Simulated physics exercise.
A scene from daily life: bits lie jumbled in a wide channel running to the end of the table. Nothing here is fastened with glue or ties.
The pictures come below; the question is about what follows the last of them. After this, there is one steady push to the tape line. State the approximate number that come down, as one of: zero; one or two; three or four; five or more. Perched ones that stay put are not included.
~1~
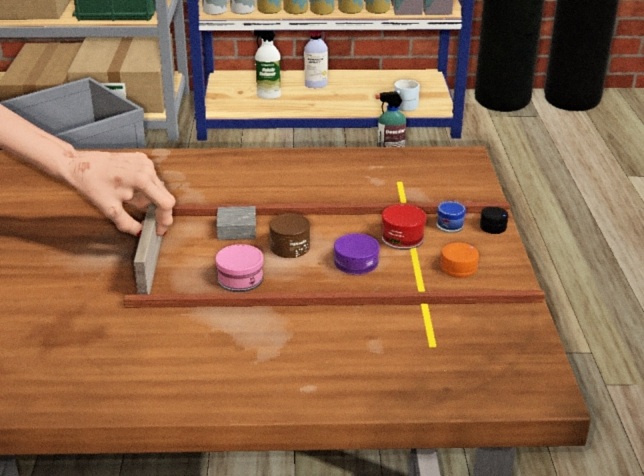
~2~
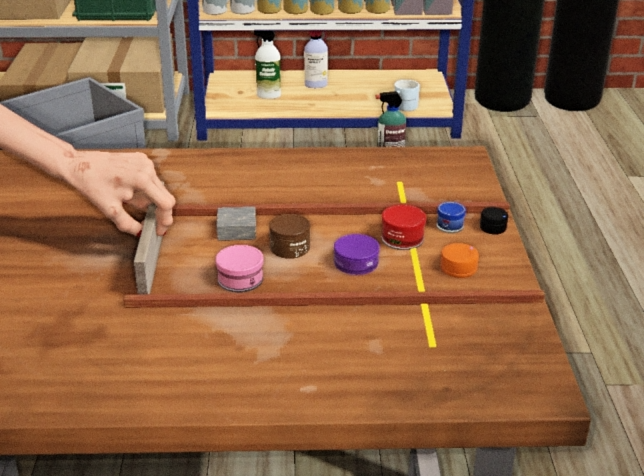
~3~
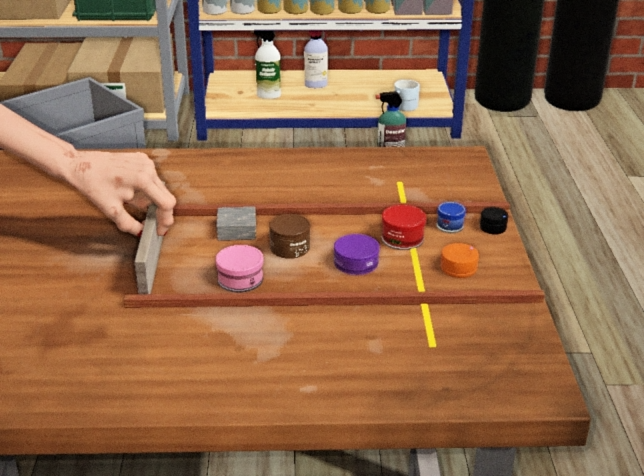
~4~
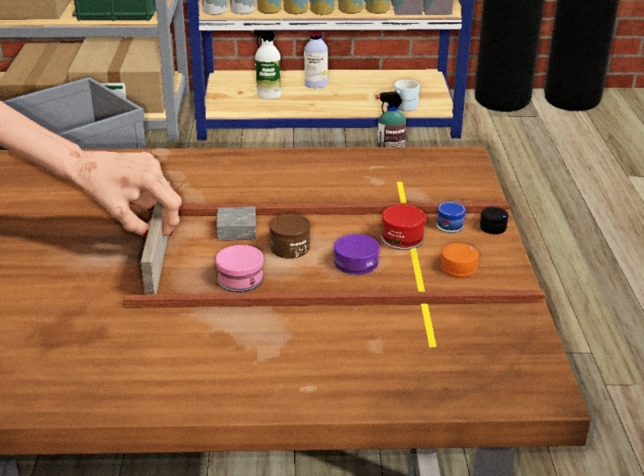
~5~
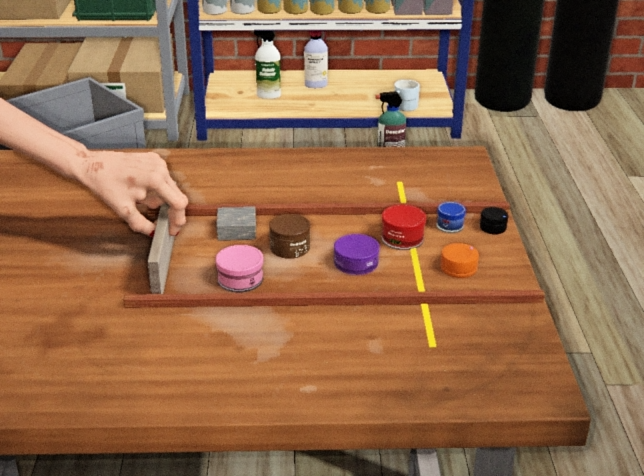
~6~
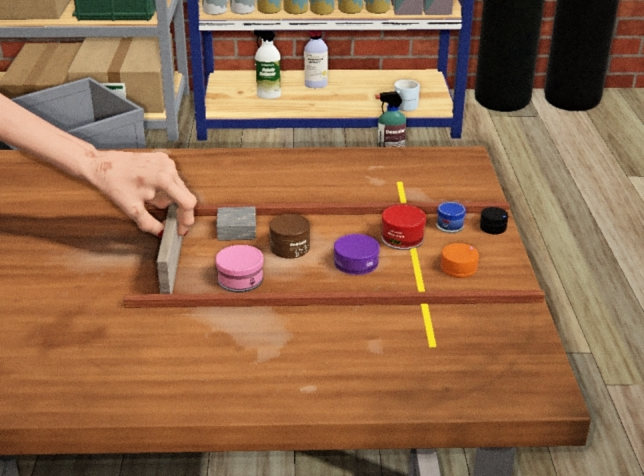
Approximate number down: Zero.
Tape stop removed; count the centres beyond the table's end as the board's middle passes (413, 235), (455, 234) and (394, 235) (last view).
0, 2 and 0.
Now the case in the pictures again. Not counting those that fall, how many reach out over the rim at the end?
You'd get 0.
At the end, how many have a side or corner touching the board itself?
3 of them.
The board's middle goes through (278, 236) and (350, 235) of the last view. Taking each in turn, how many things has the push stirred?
The first number is 3, the next one 5.
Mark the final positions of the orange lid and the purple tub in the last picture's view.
One ends up near (514, 264) and the other near (473, 254).
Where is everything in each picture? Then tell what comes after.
Black lid (494, 220); blue pot (451, 217); orange lid (459, 260); board (152, 237); tape (414, 253), in the first picture.
Blue pot (451, 218); pink tin (240, 268), in the second picture.
Orange lid (459, 260); purple tub (356, 255), in the third picture.
Black lid (494, 220); brown tub (290, 236), in the fourth picture.
Blue pot (451, 218); board (165, 237), in the fifth picture.
Black lid (494, 220); blue pot (451, 218); orange lid (459, 260); board (173, 237); tape (414, 253), in the sixth picture.
Soon after, none off yet; black lid at rest near (494, 220); blue pot at rest near (451, 218); orange lid at rest near (459, 260).
In the end, the number that fall off is zero.
